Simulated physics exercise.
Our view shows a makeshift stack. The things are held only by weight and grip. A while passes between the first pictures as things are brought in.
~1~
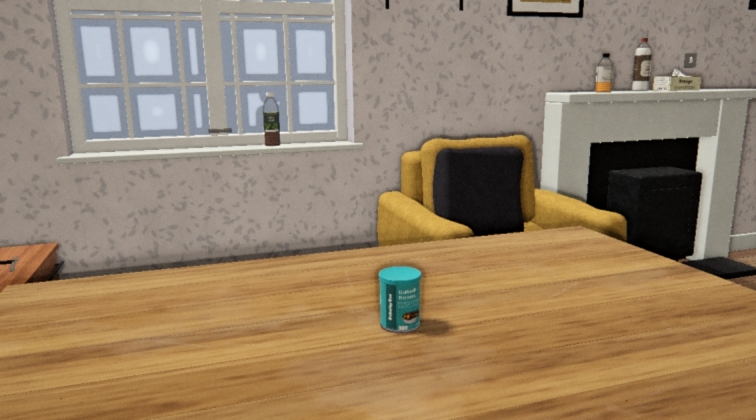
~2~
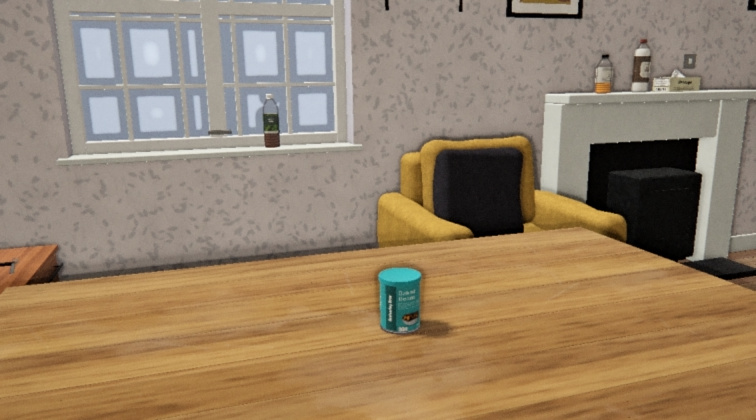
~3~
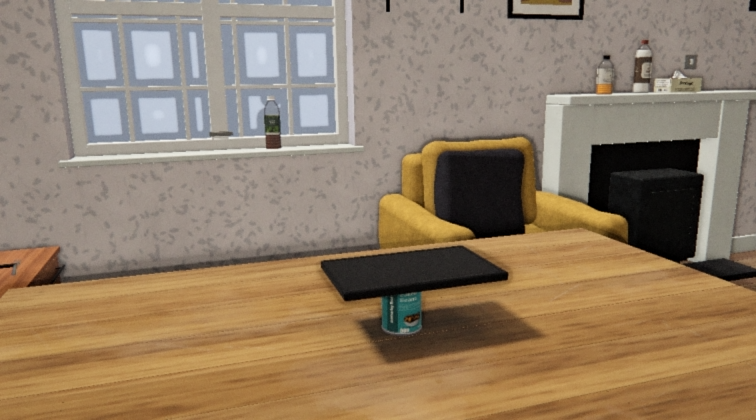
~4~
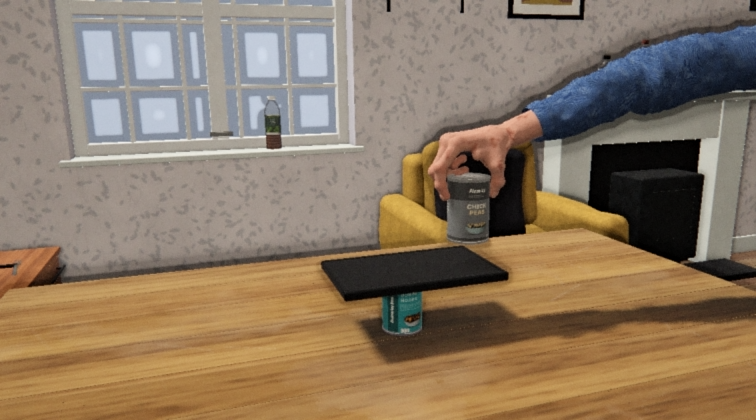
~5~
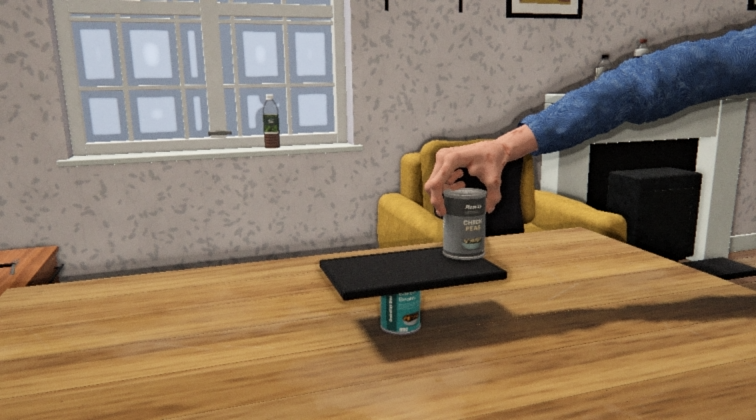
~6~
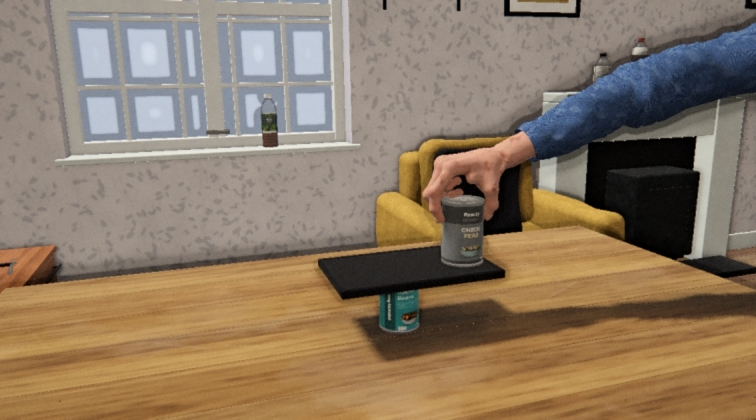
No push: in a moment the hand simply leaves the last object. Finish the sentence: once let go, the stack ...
Once let go, the stack falls apart.
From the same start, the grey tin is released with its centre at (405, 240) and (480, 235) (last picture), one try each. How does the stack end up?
In case one it stays upright, while in case two it tumbles.
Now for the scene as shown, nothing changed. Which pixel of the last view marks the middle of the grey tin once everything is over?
Around (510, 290).
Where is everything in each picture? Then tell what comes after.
In the first picture, the last thing is not in view yet; turquoise tin (400, 299).
In the second picture, the last thing is not in view yet; turquoise tin (400, 301).
In the third picture, the last thing is not in view yet; turquoise tin (402, 302).
In the fourth picture, still above its spot; grey tin (468, 208); turquoise tin (402, 302).
In the fifth picture, still above its spot; grey tin (464, 223); turquoise tin (400, 301).
In the sixth picture, in place under the hand; grey tin (462, 231); turquoise tin (399, 300).
Then, 0.30 s on from there, grey tin now fallen; black lid turned 35° from how it was put.
Then, 0.40 s on from there, black lid turned 52° from how it was put.
Then, 0.50 s on from there, black lid turned 41° from how it was put.
In the end, fallen, grey tin; toppled in the stack, black lid; turquoise tin unmoved. At the end, from the last picture's camera, grey tin near (511, 290). The stack comes apart.
